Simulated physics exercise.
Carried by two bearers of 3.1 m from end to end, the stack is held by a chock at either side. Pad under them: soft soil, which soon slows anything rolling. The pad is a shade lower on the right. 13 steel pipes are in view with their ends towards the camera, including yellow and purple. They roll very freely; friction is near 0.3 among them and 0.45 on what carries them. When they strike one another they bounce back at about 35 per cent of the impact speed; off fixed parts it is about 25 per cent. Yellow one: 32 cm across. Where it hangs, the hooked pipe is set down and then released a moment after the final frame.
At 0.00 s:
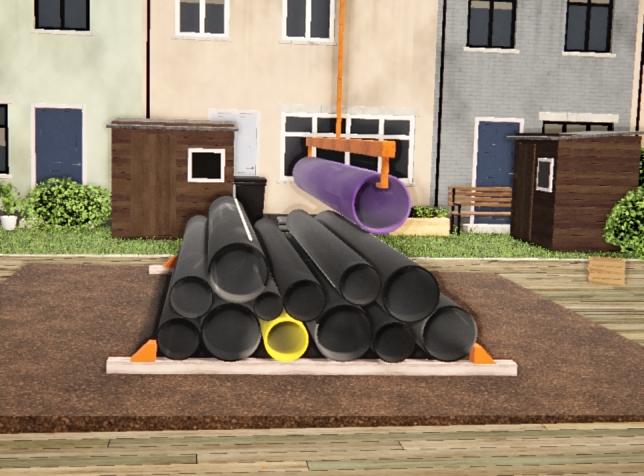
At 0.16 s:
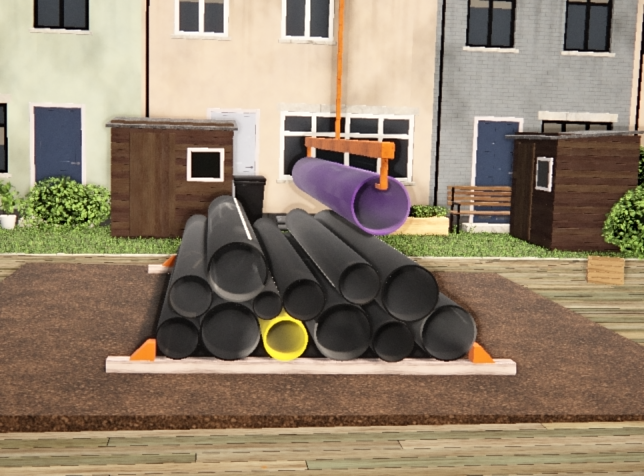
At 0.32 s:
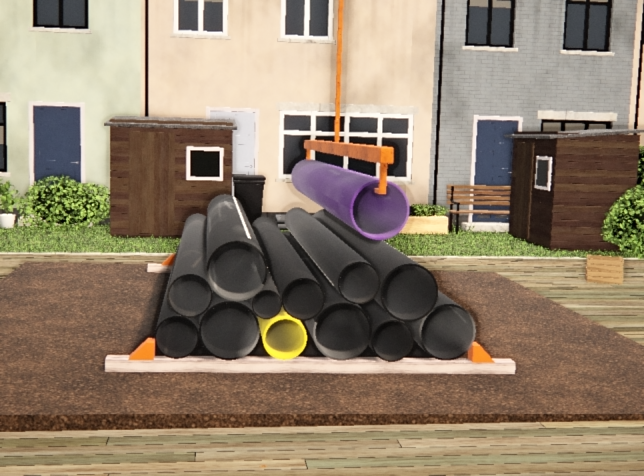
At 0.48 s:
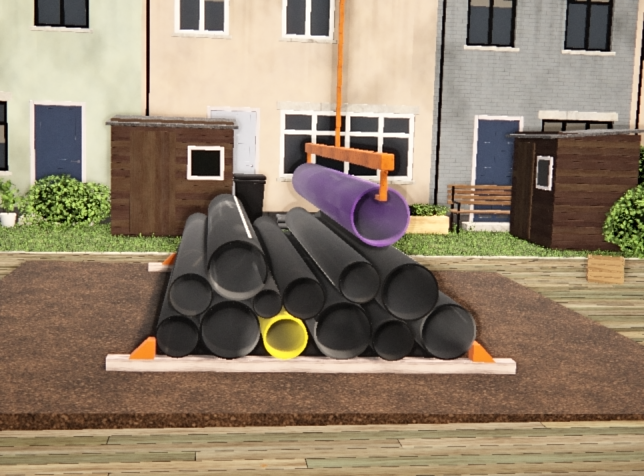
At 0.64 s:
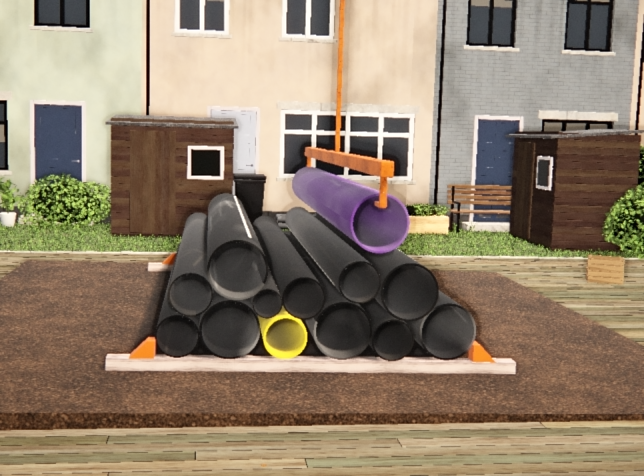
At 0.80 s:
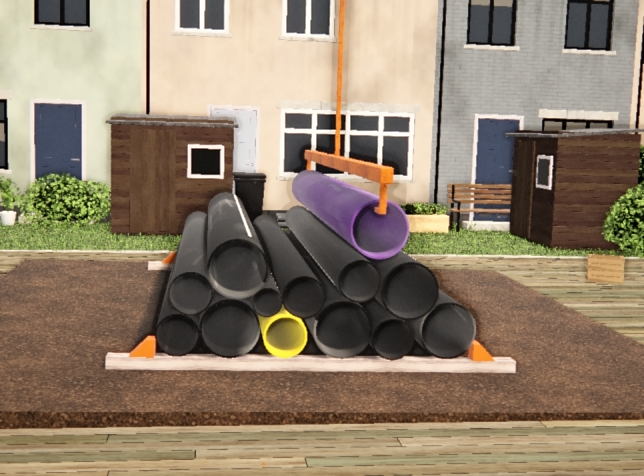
A purple pipe hangs from an orange lifting bar above a stack of black pipes, with one yellow pipe in the bottom row. Barely moving at first, it then sinks slowly, ending low over the upper right of the stack, still on the hooks, while the stacked pipes show no clear movement.
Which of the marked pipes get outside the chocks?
Once it settles, the yellow one is kept back while the Purple one is kept back.
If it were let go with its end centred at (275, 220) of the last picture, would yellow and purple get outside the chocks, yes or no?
In that case, for yellow it's false, for purple false.
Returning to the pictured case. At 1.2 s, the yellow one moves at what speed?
0.0 m/s, give or take.
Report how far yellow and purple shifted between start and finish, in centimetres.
Roughly: Yellow 0, purple 30.
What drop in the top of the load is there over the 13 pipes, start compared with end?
25 cm.
Then, 1.2 s in, yellow is on the bearers, 95 cm inside the left chock; purple is up on others, 70 cm inside the right chock, rolling right; 0 of 13 are outside the chocks.
Then, 1.6 s in, purple is up on others, 75 cm inside the right chock; still the same for yellow; 0 of 13 are outside the chocks.
In the end (2.1 s), yellow is on the bearers, 95 cm inside the left chock; purple is up on others, 70 cm inside the right chock; 0 of 13 are outside the chocks.
